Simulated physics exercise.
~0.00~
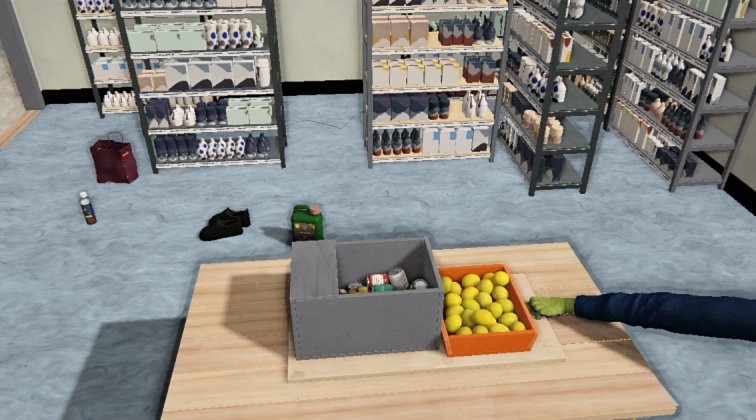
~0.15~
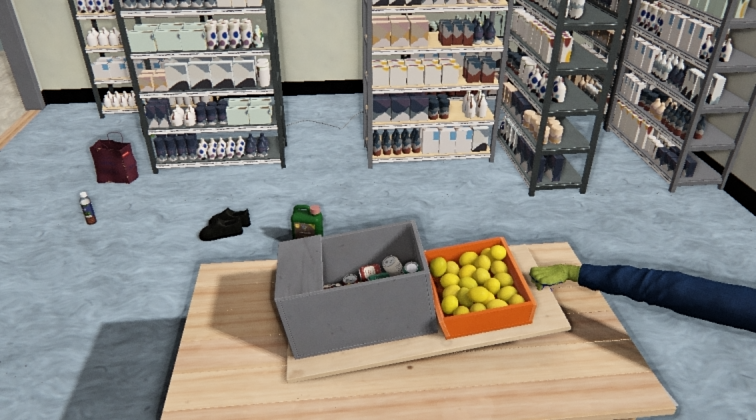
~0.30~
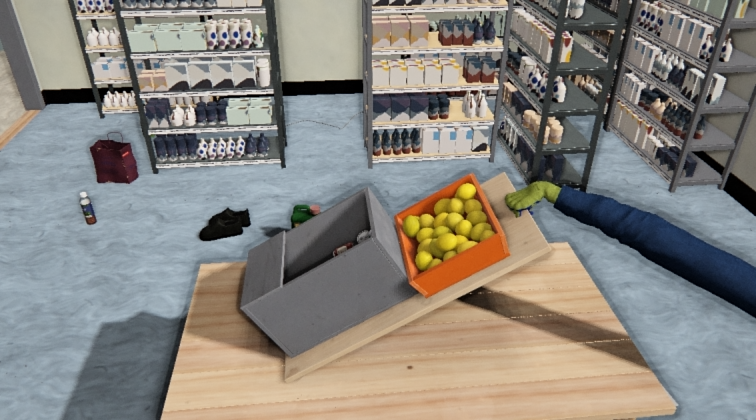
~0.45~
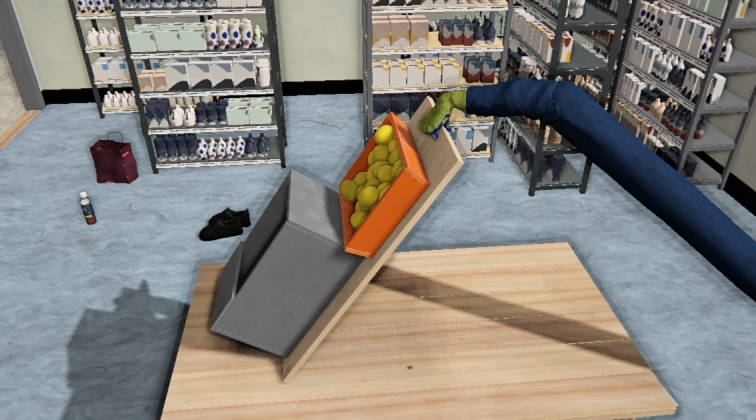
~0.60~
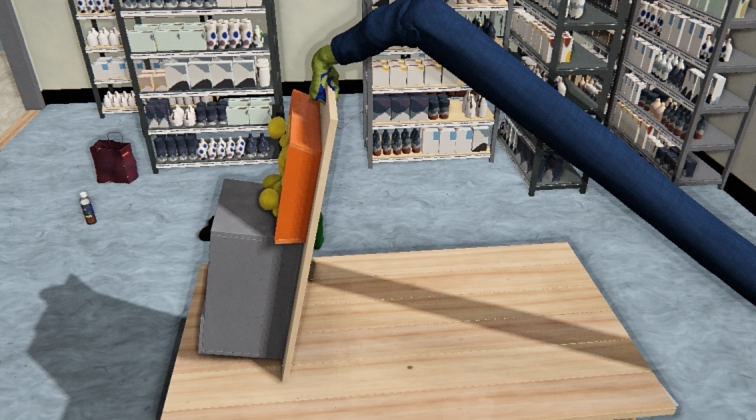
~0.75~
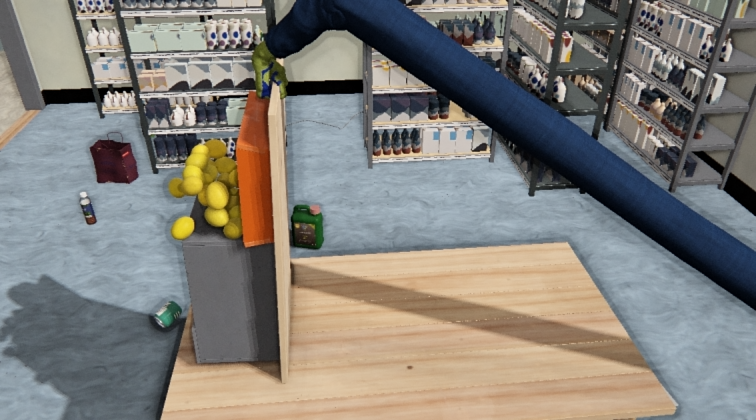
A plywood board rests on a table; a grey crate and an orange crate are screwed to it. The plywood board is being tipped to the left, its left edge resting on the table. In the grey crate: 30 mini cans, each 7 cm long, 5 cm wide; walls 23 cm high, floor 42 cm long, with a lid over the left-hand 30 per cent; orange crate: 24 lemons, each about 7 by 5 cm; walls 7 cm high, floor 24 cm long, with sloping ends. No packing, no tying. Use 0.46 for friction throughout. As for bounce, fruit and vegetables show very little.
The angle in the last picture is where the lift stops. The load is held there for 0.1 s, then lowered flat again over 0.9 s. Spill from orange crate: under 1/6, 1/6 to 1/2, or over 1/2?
Over 1/2.
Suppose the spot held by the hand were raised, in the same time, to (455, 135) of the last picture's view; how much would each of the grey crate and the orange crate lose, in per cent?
Grey crate 0 %, orange crate 10 %.
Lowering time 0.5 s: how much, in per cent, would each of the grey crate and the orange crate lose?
Then the grey crate sheds 20 %, while the orange crate sheds 100 %.
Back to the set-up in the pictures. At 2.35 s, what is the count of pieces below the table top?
The number is close to 25.
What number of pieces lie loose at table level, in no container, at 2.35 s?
Roughly 2.
After 1.01 s, tilt 80°; the grey crate is down by 5 of 30 and the orange crate is down by 24 of 24.
After 1.33 s, tilt 39°; the grey crate is down by 5 of 30 and the orange crate is down by 24 of 24.
After 1.78 s, tilt 0°; the grey crate is down by 5 of 30 and the orange crate is down by 24 of 24.
Final count (at 2.35 s), the grey crate is down by 5 of 30 and the orange crate is down by 24 of 24. Asked share, 24 of 24, 100 per cent.
